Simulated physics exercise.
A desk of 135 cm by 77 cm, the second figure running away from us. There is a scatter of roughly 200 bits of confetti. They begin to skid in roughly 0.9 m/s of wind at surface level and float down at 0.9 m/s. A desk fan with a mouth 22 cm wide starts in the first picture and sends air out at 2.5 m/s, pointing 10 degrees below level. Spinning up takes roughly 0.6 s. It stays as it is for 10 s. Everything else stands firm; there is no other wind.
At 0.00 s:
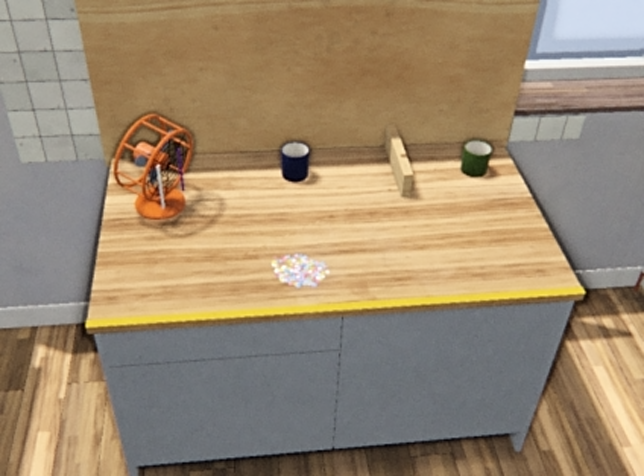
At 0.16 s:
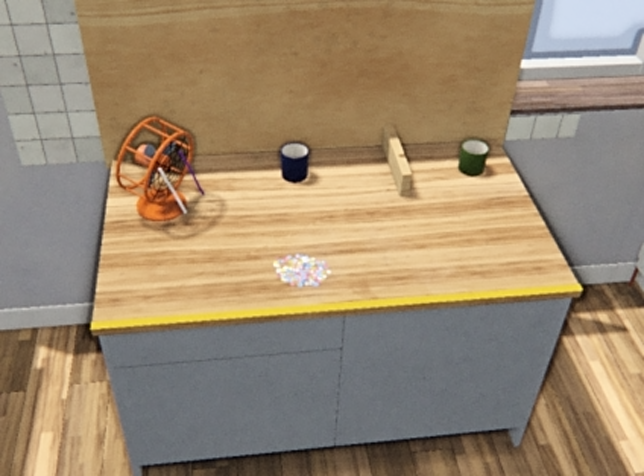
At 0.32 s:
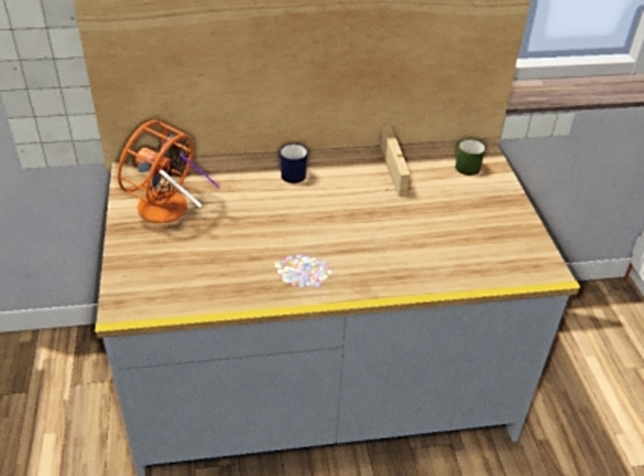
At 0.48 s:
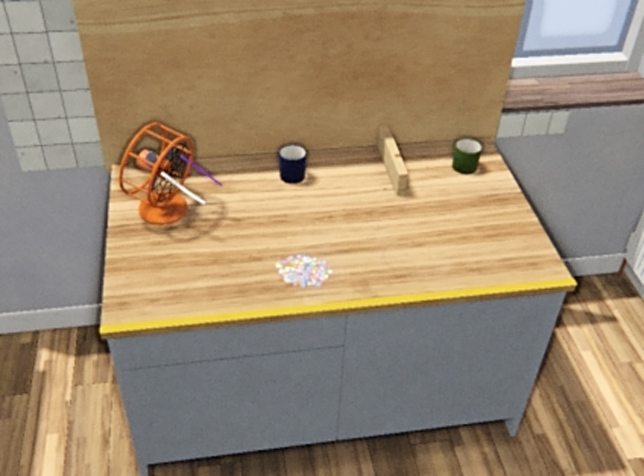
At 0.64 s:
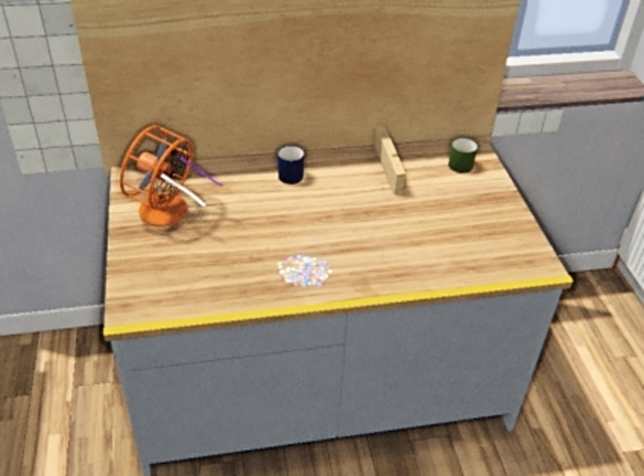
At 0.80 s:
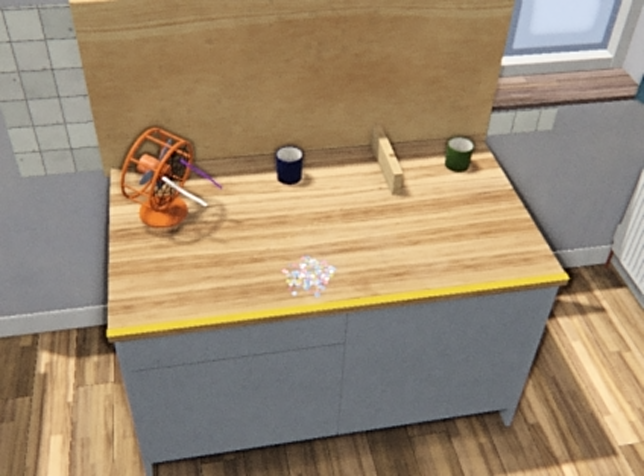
On a wooden counter with two mugs and an upright board along the back, an orange desk fan at left starts up, its attached strips blowing outward, before some pale confetti near the front edge shifts slightly and spreads.
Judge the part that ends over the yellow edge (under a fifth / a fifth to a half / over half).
By then more than half are over the yellow edge.
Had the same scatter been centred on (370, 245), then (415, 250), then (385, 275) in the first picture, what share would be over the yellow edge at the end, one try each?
In that order: 10 %, 4 %, 100 %.
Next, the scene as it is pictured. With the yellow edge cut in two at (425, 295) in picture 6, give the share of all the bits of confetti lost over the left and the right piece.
About 100 % left and 2 % right.
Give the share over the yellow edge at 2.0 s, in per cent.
Some 100 per cent.
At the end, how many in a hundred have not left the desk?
About 0 %.
After 2.0 s the count stands so, 100 % are over the yellow edge.
After 3.2 s the count stands so, 100 % are over the yellow edge.
After 5.5 s the count stands so, 100 % are over the yellow edge.
After 10.0 s, at the end, 100 % are over the yellow edge.
